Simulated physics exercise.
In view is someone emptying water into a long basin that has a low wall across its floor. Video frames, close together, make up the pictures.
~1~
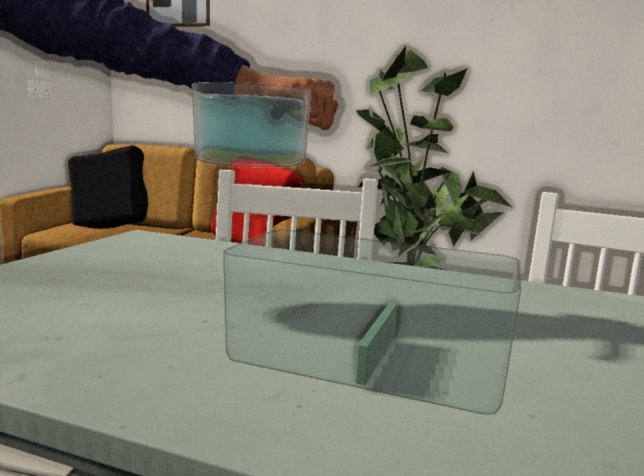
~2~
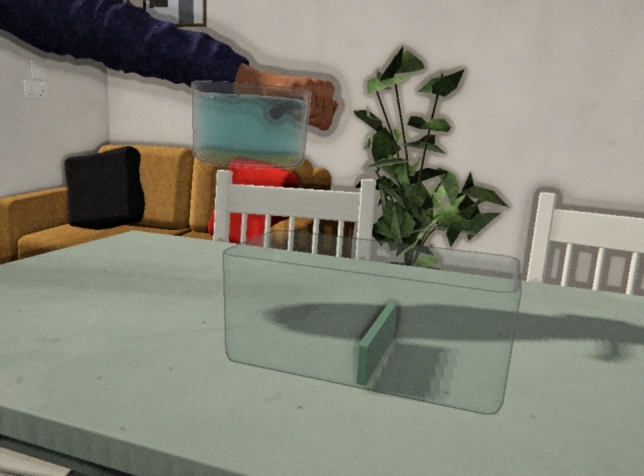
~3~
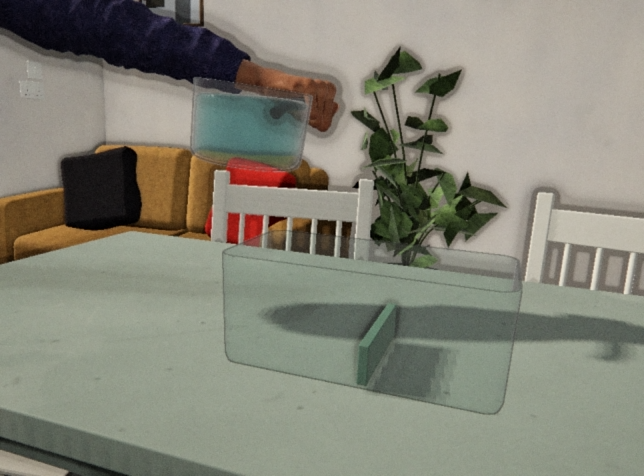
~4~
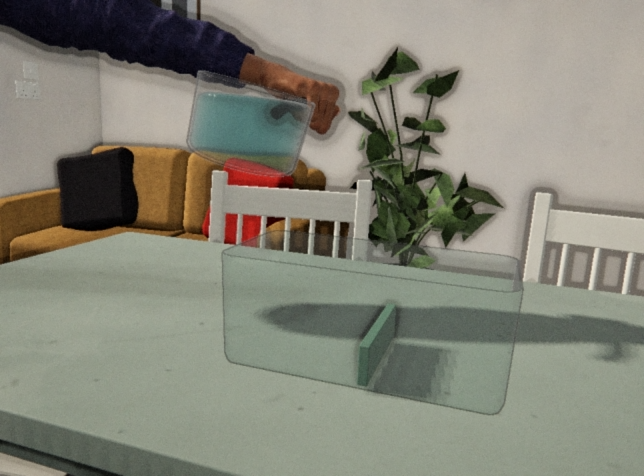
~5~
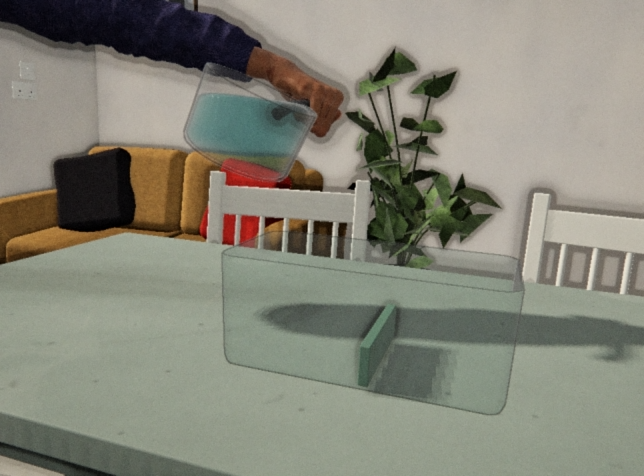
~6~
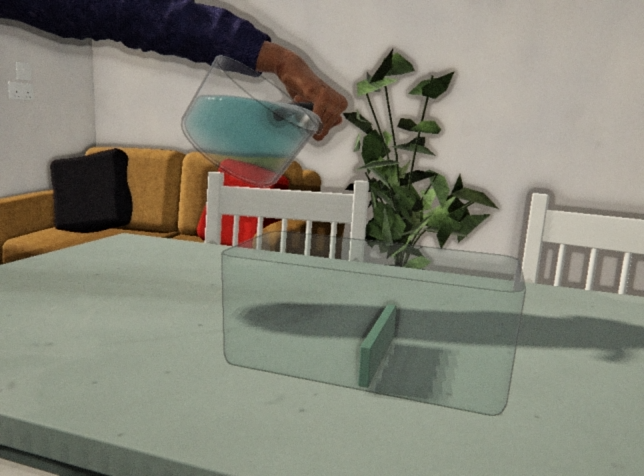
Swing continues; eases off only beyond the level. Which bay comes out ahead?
Favours the left.
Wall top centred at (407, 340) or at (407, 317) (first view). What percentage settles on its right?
Roughly 25 per cent, and 10 per cent.
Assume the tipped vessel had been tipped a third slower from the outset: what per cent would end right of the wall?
About 15 per cent.
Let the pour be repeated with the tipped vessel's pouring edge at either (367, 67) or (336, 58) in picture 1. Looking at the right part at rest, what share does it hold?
Estimate, in order: 80 and 50 per cent.
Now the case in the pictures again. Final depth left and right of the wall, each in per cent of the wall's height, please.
About 70 left, about 10 right.
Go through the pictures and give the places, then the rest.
It leans 0°; its right rim is at (305, 91); the water meets the walls at (206, 99) and (305, 102); the long basin's rim runs from (251, 241) to (519, 276); the wall's top is at (380, 323), in the first picture.
It leans 2°; its right rim is at (306, 92); the water meets the walls at (206, 98) and (305, 102), in the second picture.
It leans 6°; its right rim is at (308, 97); the water meets the walls at (207, 96) and (307, 103), in the third picture.
It leans 14°; its right rim is at (310, 106); the water meets the walls at (208, 95) and (309, 106), in the fourth picture.
It leans 24°; its right rim is at (312, 118); the water meets the walls at (206, 102) and (314, 111); 1 per cent is over the edge, in the fifth picture.
It leans 36°; its right rim is at (311, 132); the water meets the walls at (202, 102) and (311, 123); 4 per cent is over the edge, in the sixth picture.
A moment on, the tilt is 100° and 34 per cent is still to pour, 25 is left of the wall and 0 right of it.
Next, the tilt is 105° and 8 per cent is still to pour, 80 is left of the wall and 2 right of it.
Then the tilt is 105° and 1 per cent is still to pour, 84 is left of the wall and 7 right of it.
Later the tilt is 105° and 0 per cent is still to pour, 86 is left of the wall and 9 right of it.
At rest 85 per cent lies left of the wall, 10 right of it and 5 outside.
